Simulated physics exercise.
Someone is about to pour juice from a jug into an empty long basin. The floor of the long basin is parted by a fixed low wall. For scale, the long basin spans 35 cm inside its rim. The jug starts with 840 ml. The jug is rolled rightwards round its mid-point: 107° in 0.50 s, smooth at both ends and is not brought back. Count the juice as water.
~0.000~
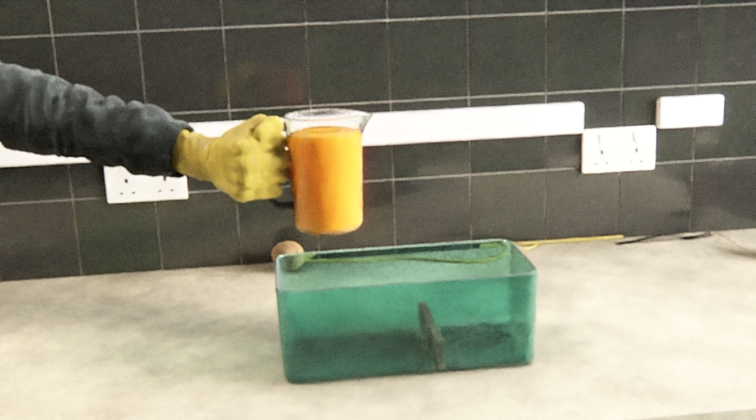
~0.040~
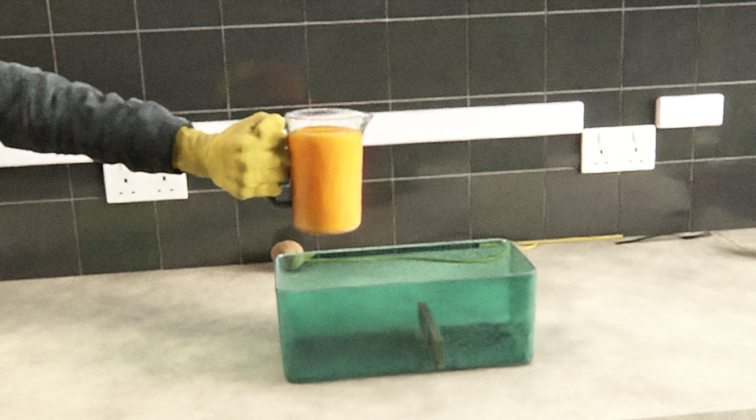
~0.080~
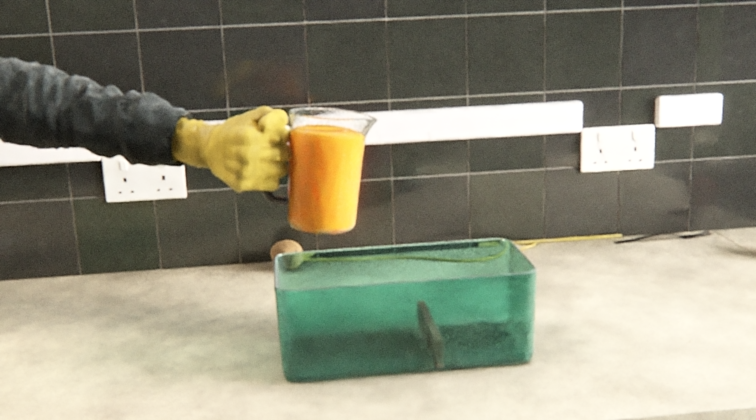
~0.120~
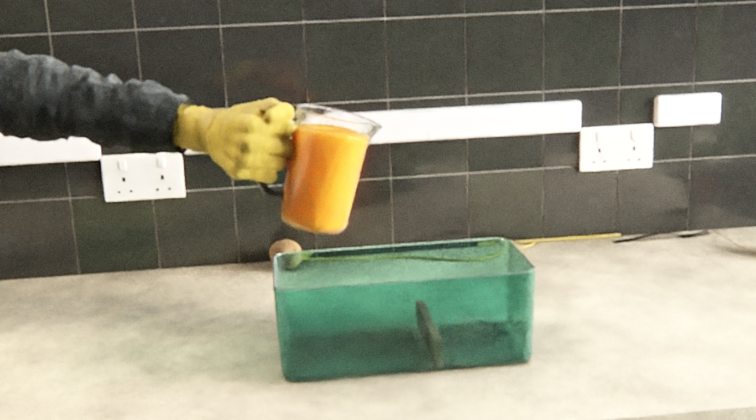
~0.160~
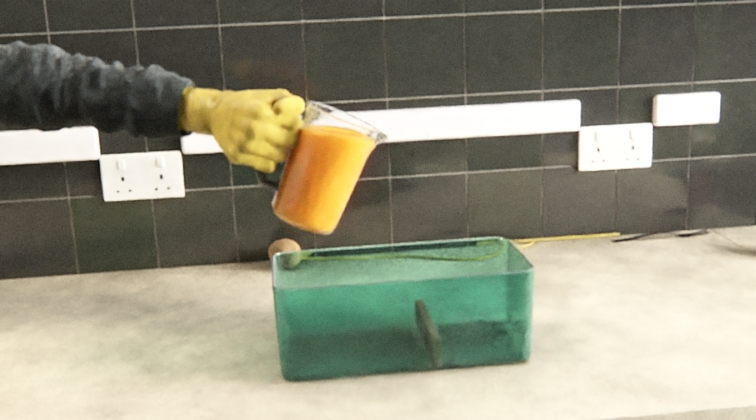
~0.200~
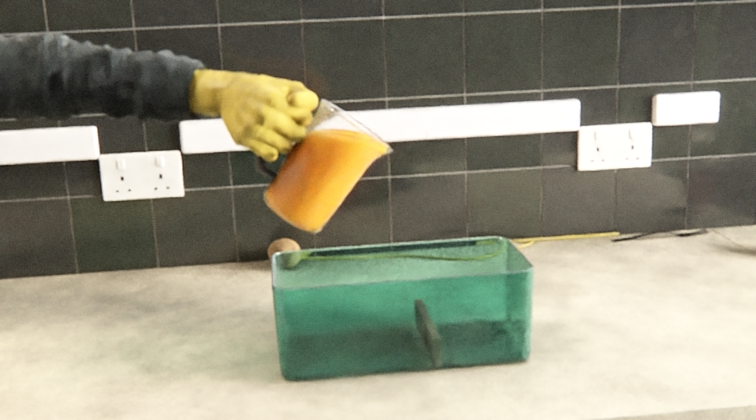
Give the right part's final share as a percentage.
About 76 per cent.
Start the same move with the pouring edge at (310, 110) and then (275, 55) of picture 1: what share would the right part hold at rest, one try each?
In turn about 10 and 10 per cent.
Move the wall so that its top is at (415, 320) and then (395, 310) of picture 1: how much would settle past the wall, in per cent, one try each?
First 90, then 95 per cent.
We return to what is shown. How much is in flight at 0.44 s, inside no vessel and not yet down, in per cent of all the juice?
About 22 per cent.
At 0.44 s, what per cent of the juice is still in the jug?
Some 60 per cent.
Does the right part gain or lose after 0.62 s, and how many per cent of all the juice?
The share moves up, by some 32 per cent.
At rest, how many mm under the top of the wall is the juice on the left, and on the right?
Left about 36 mm, right about 10 mm.
After 0.44 s the tilt is 103° and 61 per cent is still to pour, 1 is left of the wall and 15 right of it.
After 0.62 s the tilt is 107° and 22 per cent is still to pour, 15 is left of the wall and 44 right of it.
After 0.80 s the tilt is 107° and 4 per cent is still to pour, 18 is left of the wall and 70 right of it.
After 1.00 s the tilt is 107° and 0 per cent is still to pour, 21 is left of the wall and 76 right of it.
In the end 22 per cent lies left of the wall, 76 right of it and 3 outside.
